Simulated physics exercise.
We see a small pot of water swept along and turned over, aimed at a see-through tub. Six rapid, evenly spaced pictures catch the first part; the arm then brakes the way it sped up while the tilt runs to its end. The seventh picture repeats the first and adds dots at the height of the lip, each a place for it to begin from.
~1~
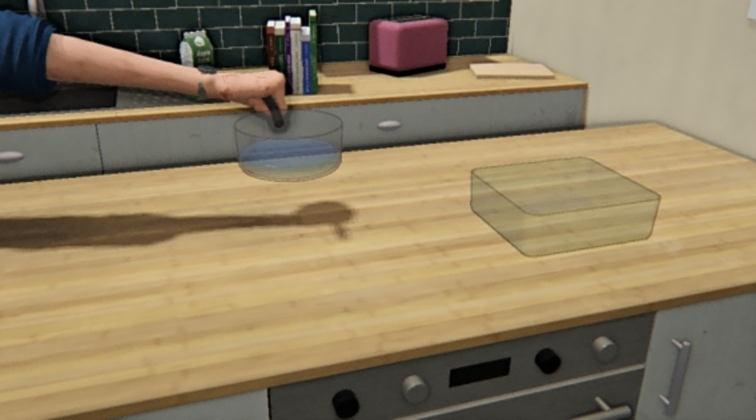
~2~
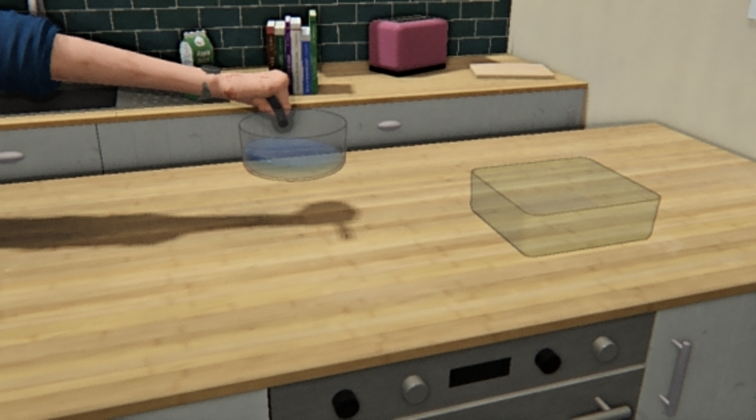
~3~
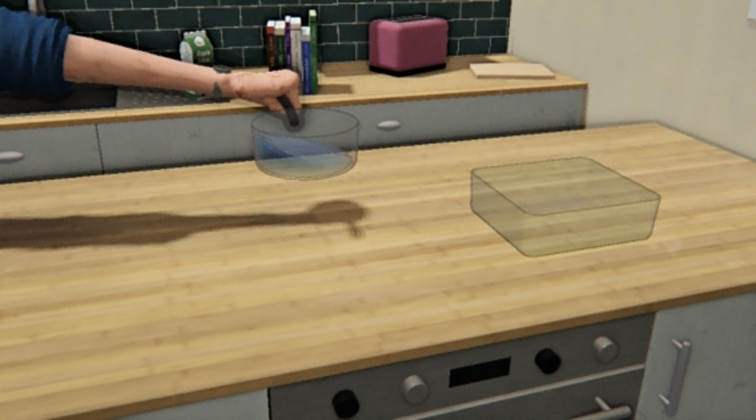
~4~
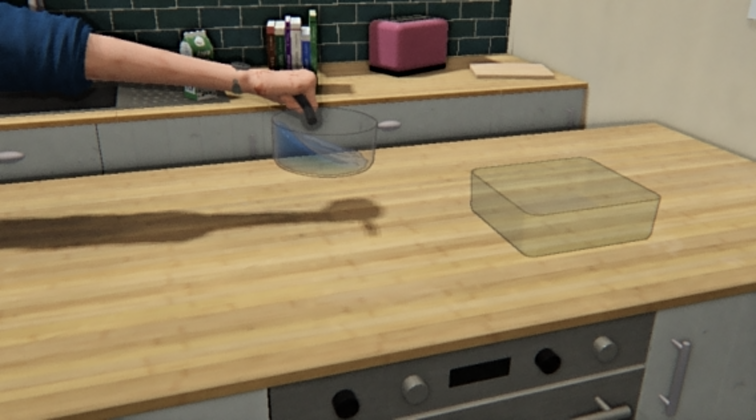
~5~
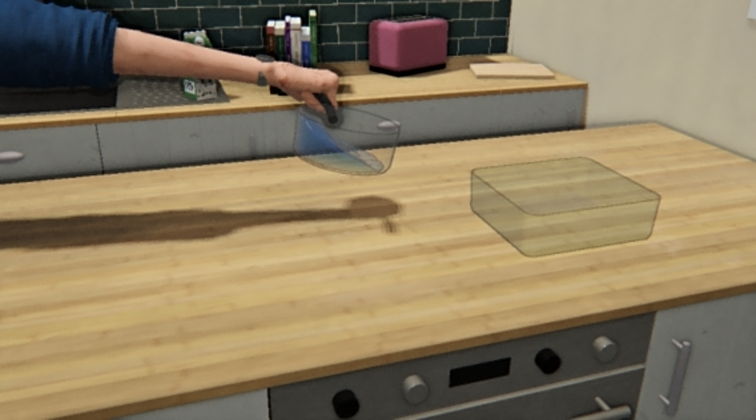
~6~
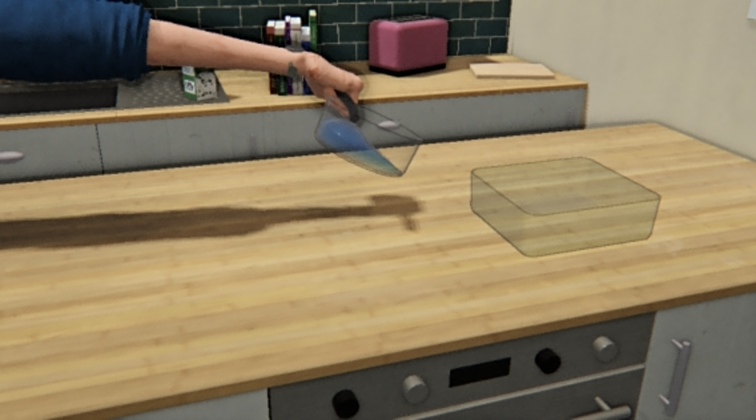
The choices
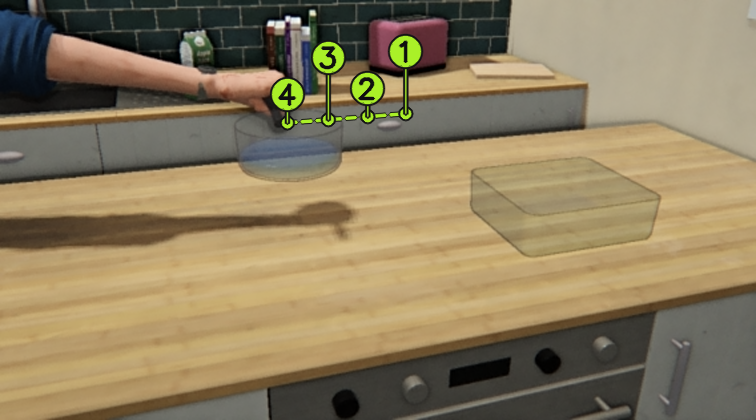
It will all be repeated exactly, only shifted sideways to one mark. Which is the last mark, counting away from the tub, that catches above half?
The limit is 2.
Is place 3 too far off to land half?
Yes, it does.
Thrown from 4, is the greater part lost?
Yes.
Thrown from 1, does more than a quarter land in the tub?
Yes, clearly.
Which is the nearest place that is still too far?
It is 3.
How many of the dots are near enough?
Two of the four.
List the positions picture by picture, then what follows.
In the first picture, upright, lip at (339, 118); tub from (520, 256) to (648, 236); nothing has left yet.
In the second picture, upright, lip at (343, 118); nothing has left yet.
In the third picture, upright, lip at (354, 117); nothing has left yet.
In the fourth picture, tipped about 3°, lip at (373, 118); nothing has left yet.
In the fifth picture, tipped about 12°, lip at (396, 124); nothing has left yet.
In the sixth picture, tipped about 25°, lip at (417, 134); nothing has left yet.
In lime, 1 at (405, 113); 2 at (367, 116); 3 at (328, 119); 4 at (287, 122).
With 1, about 78 % lands in the tub, 14 % falls short and 8 % goes beside or beyond.
With 2, about 65 % lands in the tub, 29 % falls short and 6 % goes beside or beyond.
With 3, about 34 % lands in the tub, 61 % falls short and 6 % goes beside or beyond.
With 4, about 12 % lands in the tub, 84 % falls short and 5 % goes beside or beyond.
